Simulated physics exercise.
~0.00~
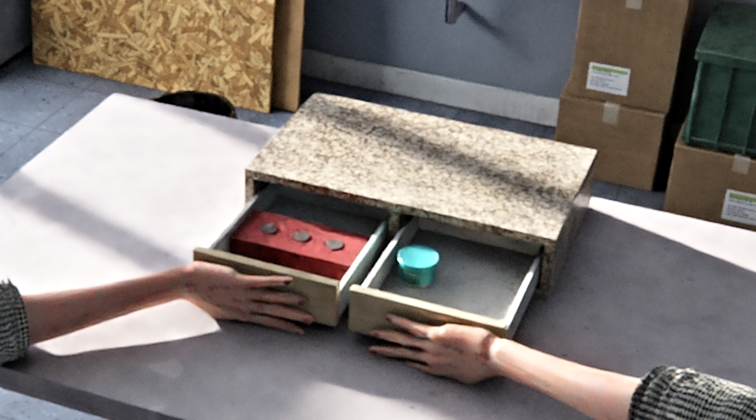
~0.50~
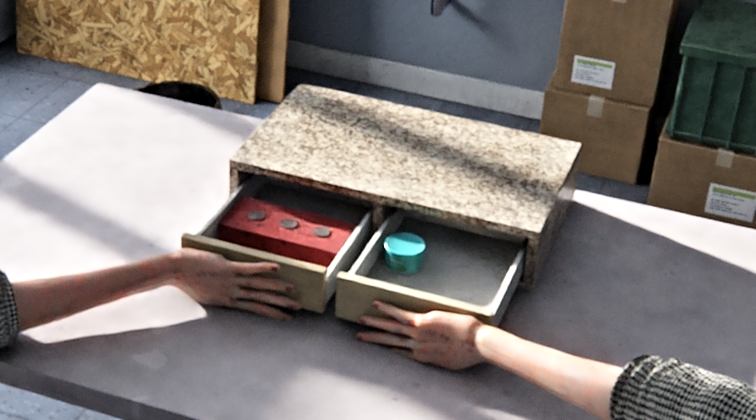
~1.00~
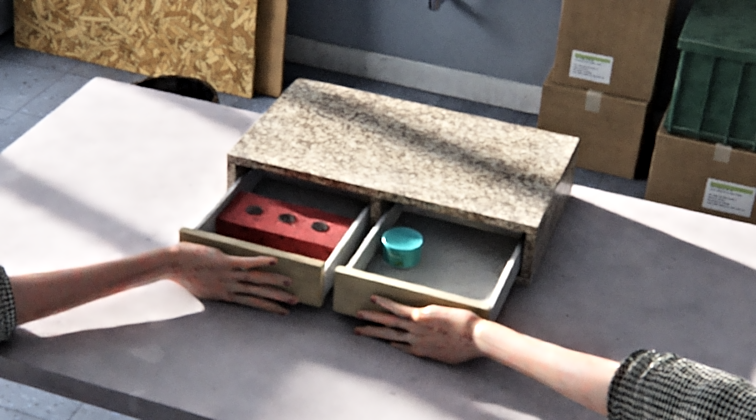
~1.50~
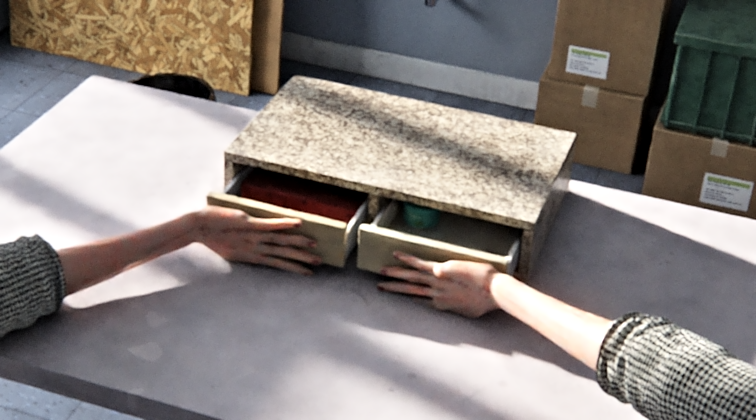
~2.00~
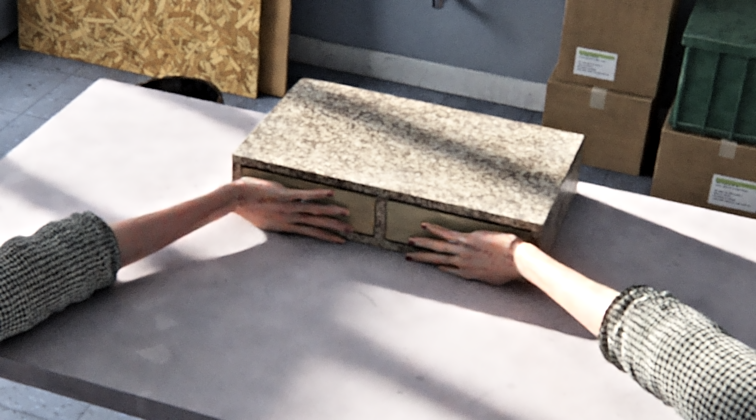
Two hands push the open drawers holding a red brick and turquoise tin fully shut.
